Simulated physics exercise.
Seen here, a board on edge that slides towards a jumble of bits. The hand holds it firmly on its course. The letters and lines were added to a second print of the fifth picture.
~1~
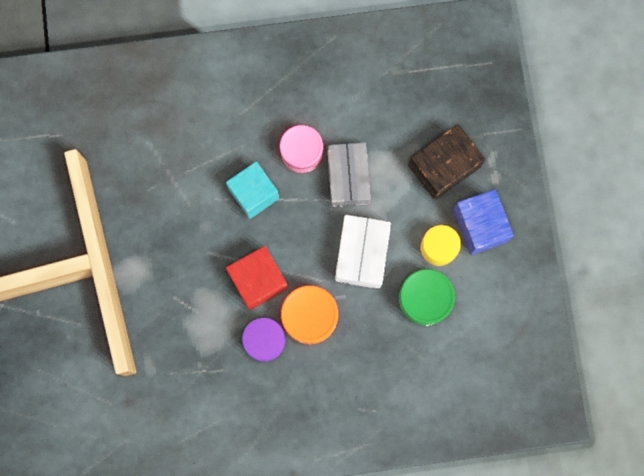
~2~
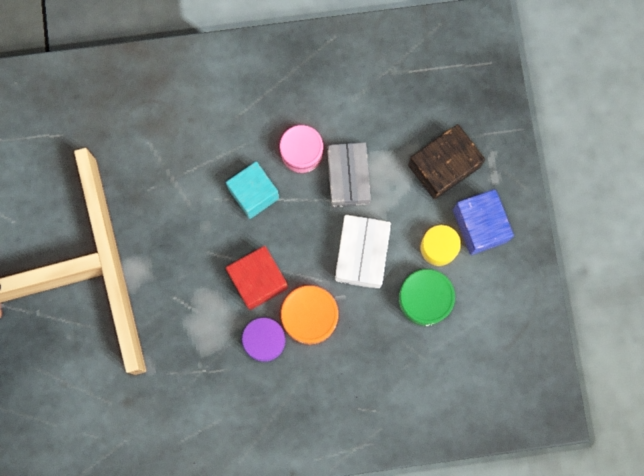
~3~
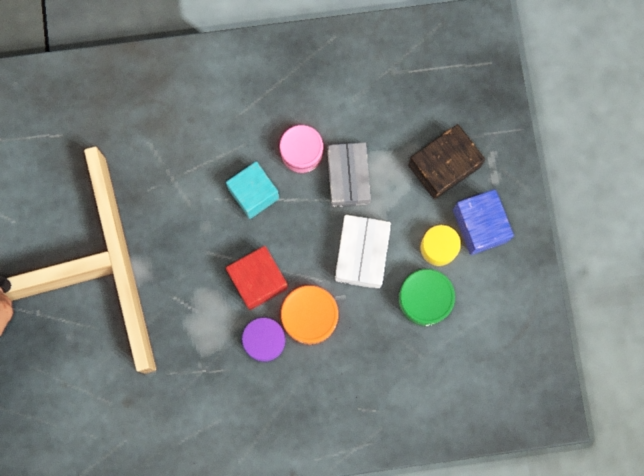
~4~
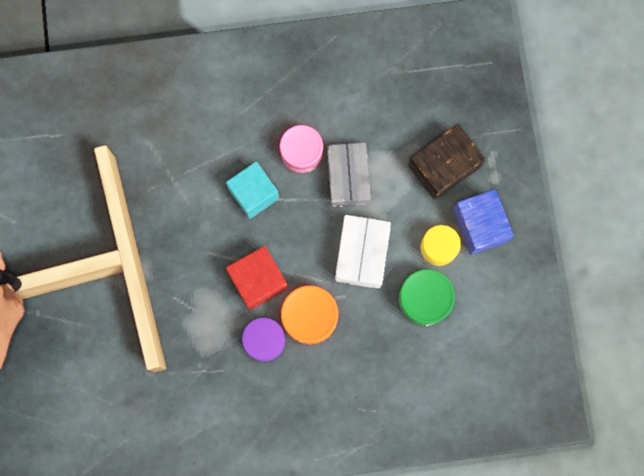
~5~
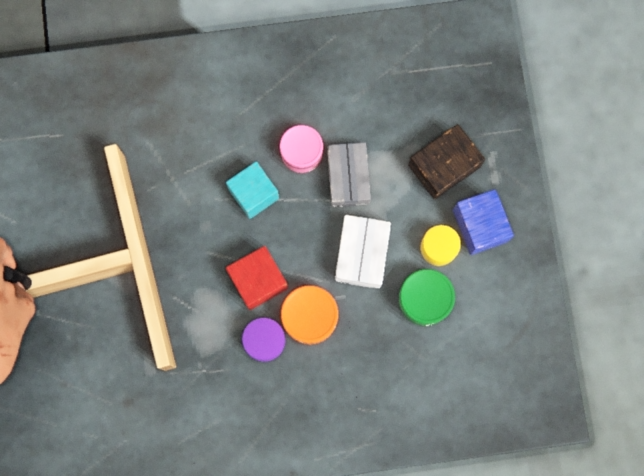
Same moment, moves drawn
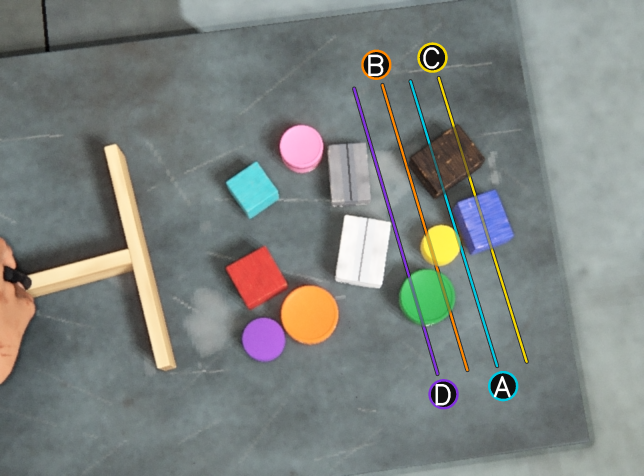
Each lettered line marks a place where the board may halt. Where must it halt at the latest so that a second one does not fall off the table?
No farther than B.
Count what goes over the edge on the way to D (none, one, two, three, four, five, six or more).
The count is none.
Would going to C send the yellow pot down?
By then, yes.
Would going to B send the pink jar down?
By then, no.
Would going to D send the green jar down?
No.
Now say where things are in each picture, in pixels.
In the first picture, yellow pot (440, 246); white box (363, 252); purple pot (264, 340).
In the second picture, board (105, 258); black block (446, 162).
In the third picture, board (116, 256); green jar (427, 298).
In the fourth picture, board (126, 255); blue block (482, 222).
In the fifth picture, board (136, 254); orange tub (310, 316); grey box (349, 175); yellow pot (440, 246).
On the copy, A at (453, 220); B at (424, 224); C at (482, 216); D at (395, 227).
On B. First, board (241, 240); purple pot (296, 336); orange tub (334, 306).
Then, board (346, 226); blue block (497, 217); yellow pot (467, 242).
Finally, board (422, 216); blue block (547, 197); yellow pot (543, 236); none fallen.
By contrast, A drops three; C drops five; D is within the limit but short.
